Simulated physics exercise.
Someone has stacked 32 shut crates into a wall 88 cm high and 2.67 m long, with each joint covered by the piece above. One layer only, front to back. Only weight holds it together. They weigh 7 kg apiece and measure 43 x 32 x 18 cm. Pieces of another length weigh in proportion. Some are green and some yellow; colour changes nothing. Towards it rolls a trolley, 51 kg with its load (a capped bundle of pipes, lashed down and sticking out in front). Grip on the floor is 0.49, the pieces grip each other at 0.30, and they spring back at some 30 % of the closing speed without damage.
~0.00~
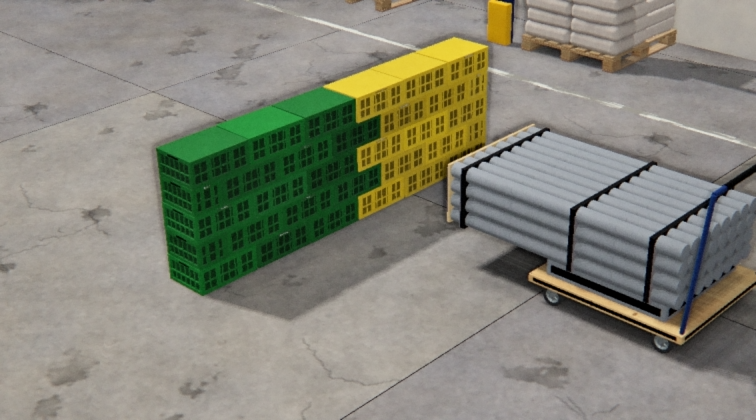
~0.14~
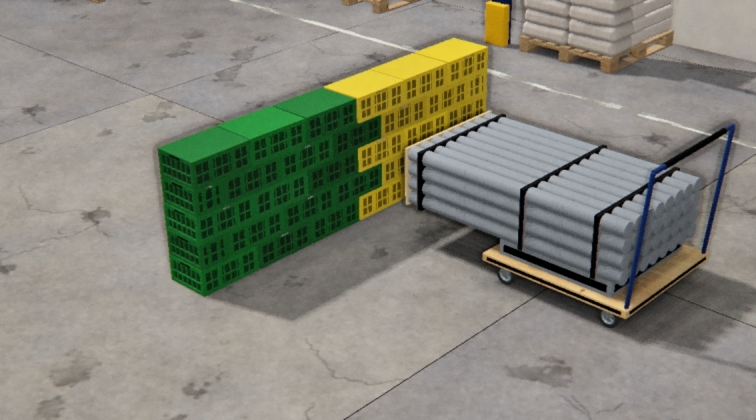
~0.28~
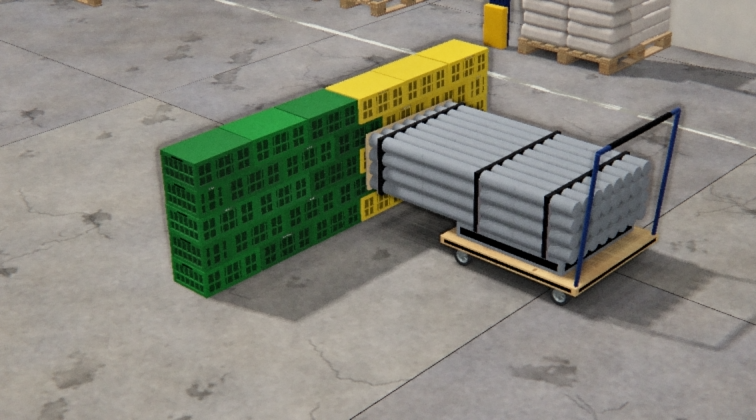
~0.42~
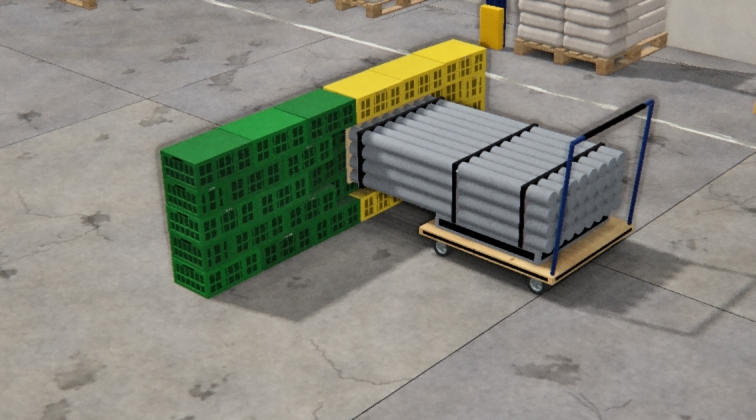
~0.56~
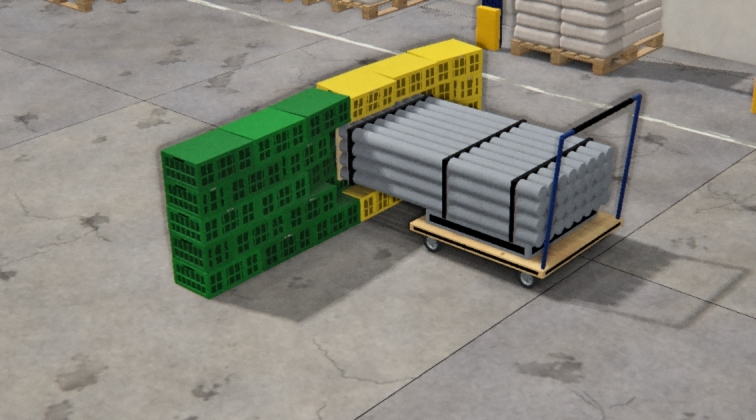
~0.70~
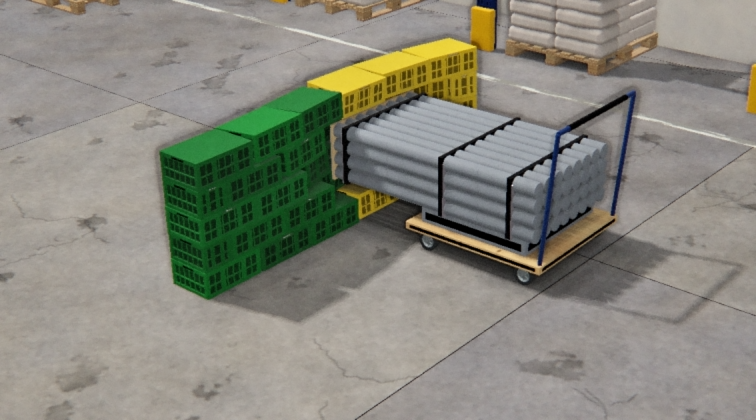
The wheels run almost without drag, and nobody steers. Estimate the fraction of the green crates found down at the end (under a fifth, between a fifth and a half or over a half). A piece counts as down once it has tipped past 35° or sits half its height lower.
The part is from a fifth to a half.
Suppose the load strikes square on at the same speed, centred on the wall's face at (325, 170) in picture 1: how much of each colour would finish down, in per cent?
Then green 80, yellow 30 per cent.
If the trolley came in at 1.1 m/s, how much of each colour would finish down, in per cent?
In that case green 0, yellow 0 per cent.
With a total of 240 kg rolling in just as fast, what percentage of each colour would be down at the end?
Then green 40, yellow 60 per cent.
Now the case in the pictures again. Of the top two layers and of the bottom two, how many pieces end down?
From the top 10, from the bottom 4.
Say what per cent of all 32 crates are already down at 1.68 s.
At that moment 55 per cent.
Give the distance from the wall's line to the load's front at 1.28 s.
Roughly 20 cm.
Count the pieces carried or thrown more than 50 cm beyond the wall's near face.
About 16.
By 1.28 s, load 21 cm past the wall's line, stopped; 6 of the 17 green crates down (10 of 32 in all colours); top green crate unmoved; top yellow crate tilted 11°, 8 cm lower.
By 1.68 s, load 21 cm past the wall's line, stopped; 6 of the 17 green crates down (18 of 32 in all colours); top green crate unmoved; top yellow crate tilted 22°, 36 cm lower.
When it is over (3.6 s), load 21 cm past the wall's line, stopped; 6 of the 17 green crates down (18 of 32 in all colours); top green crate unmoved; top yellow crate 38 cm lower. That is 35 per cent. In pixels of the last frame, middles, top green crate near (207, 160), top yellow crate near (239, 118).
